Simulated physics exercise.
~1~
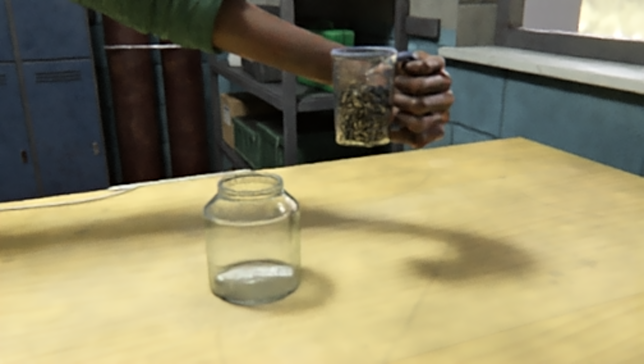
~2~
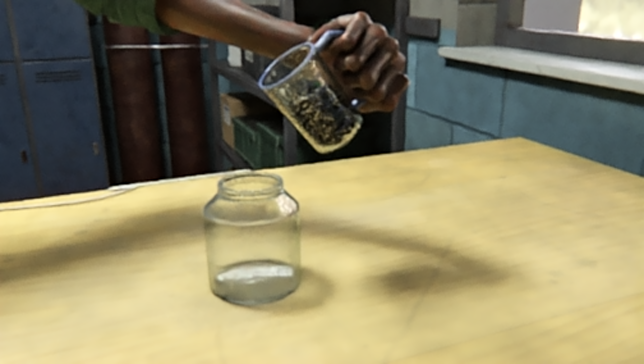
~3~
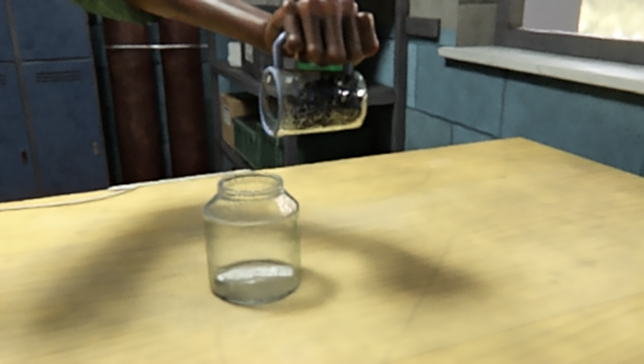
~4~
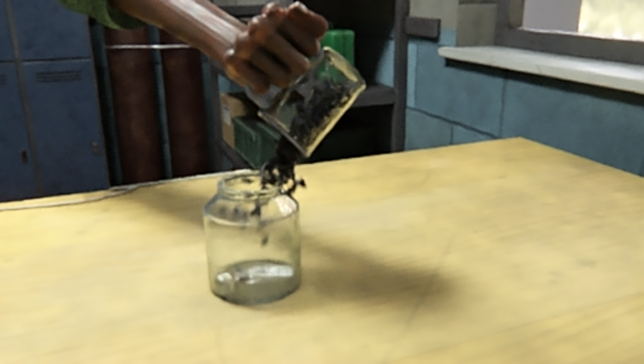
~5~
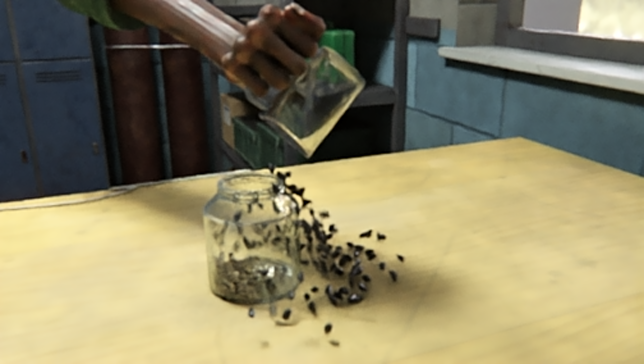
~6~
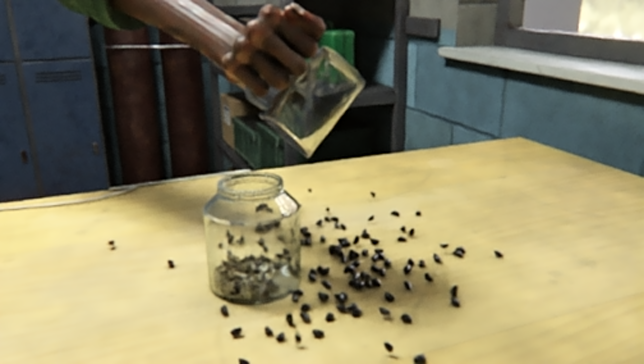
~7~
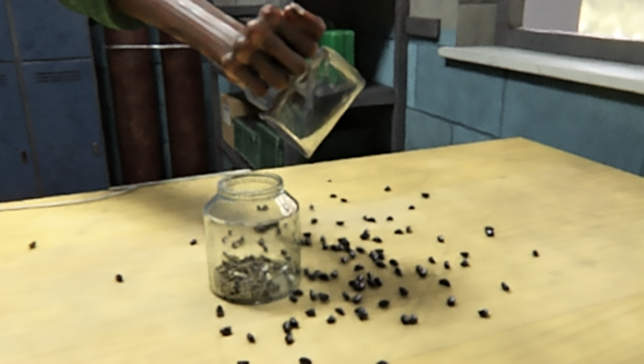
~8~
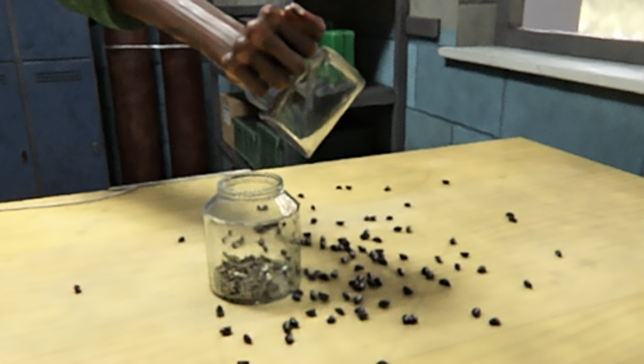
A hand tipping black beans from a clear cup towards a glass jar, some landing inside but most scattering across the yellow table.
